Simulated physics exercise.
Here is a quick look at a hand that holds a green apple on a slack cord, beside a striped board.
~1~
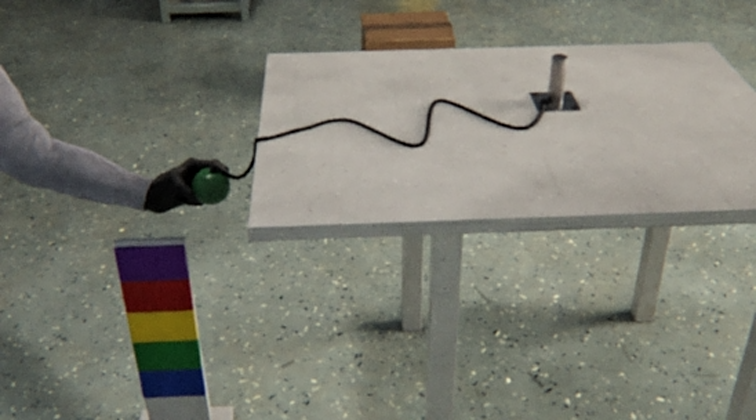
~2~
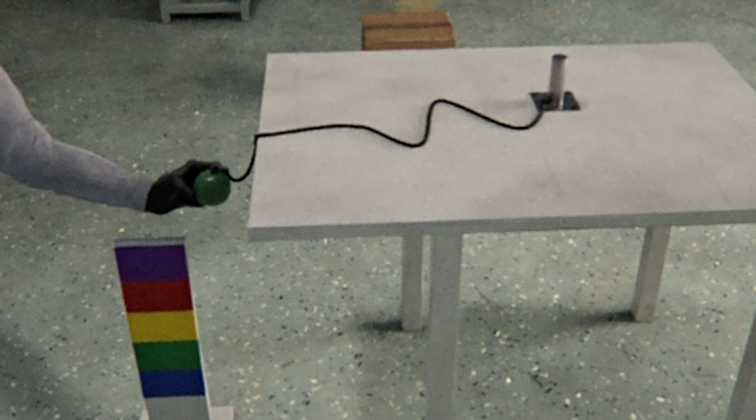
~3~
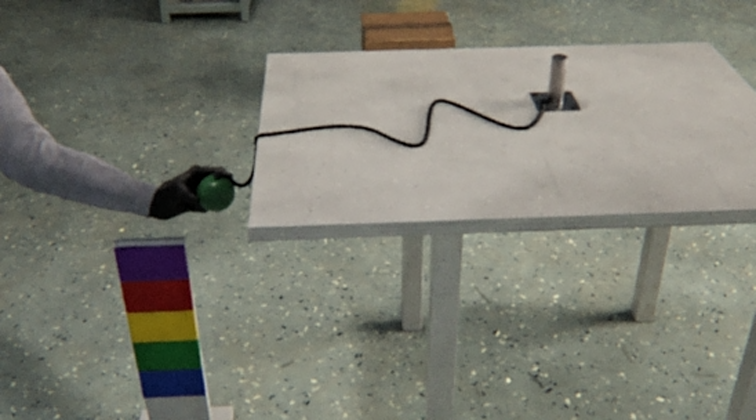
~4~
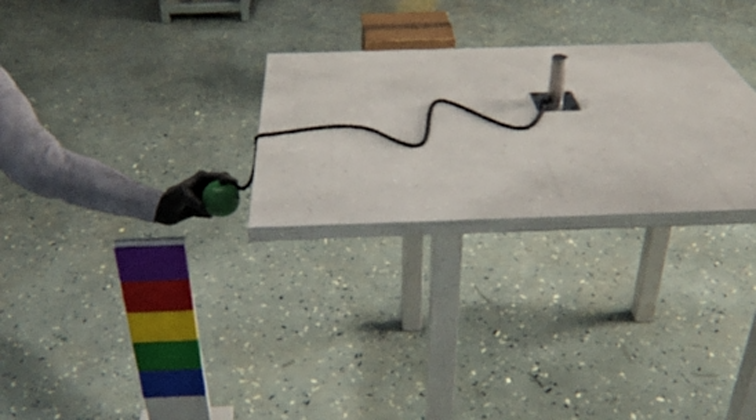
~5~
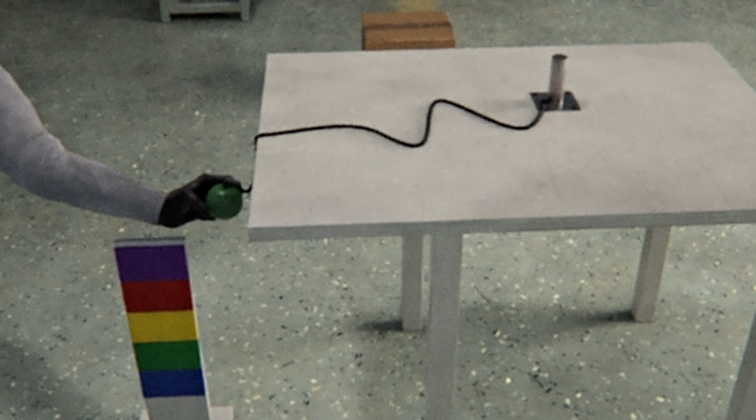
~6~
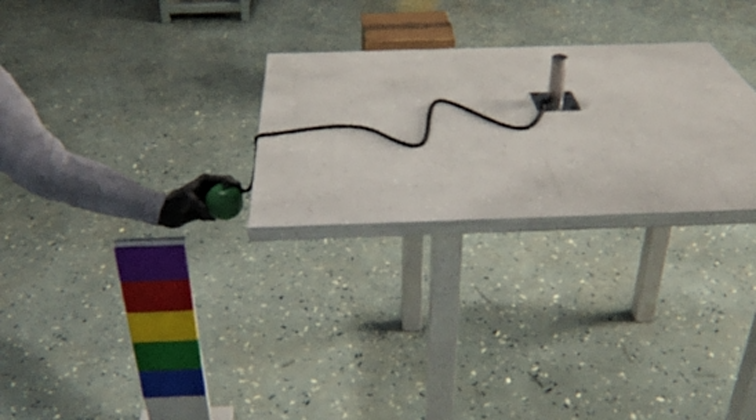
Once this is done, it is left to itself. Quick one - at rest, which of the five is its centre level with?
At green.
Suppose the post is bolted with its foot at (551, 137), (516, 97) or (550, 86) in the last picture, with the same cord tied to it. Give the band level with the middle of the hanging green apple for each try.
The first case gives blue, the second blue and the third green.
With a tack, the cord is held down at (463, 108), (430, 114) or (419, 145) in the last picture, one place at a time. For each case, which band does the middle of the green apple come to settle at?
Yellow; red; purple.
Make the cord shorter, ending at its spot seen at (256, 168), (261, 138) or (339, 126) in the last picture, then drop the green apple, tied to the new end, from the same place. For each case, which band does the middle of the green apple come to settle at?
Taking the cuts in order: Yellow, then red, then higher than all five.
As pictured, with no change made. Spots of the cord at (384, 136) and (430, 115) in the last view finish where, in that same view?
They end up at (258, 152) and (349, 124).
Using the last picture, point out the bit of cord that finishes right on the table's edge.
About (394, 140).
Soon after, apple near (272, 309); level with yellow.
After that, apple near (291, 329); level with green.
In the end, apple near (280, 335); level with green. Its middle rests at the green band.
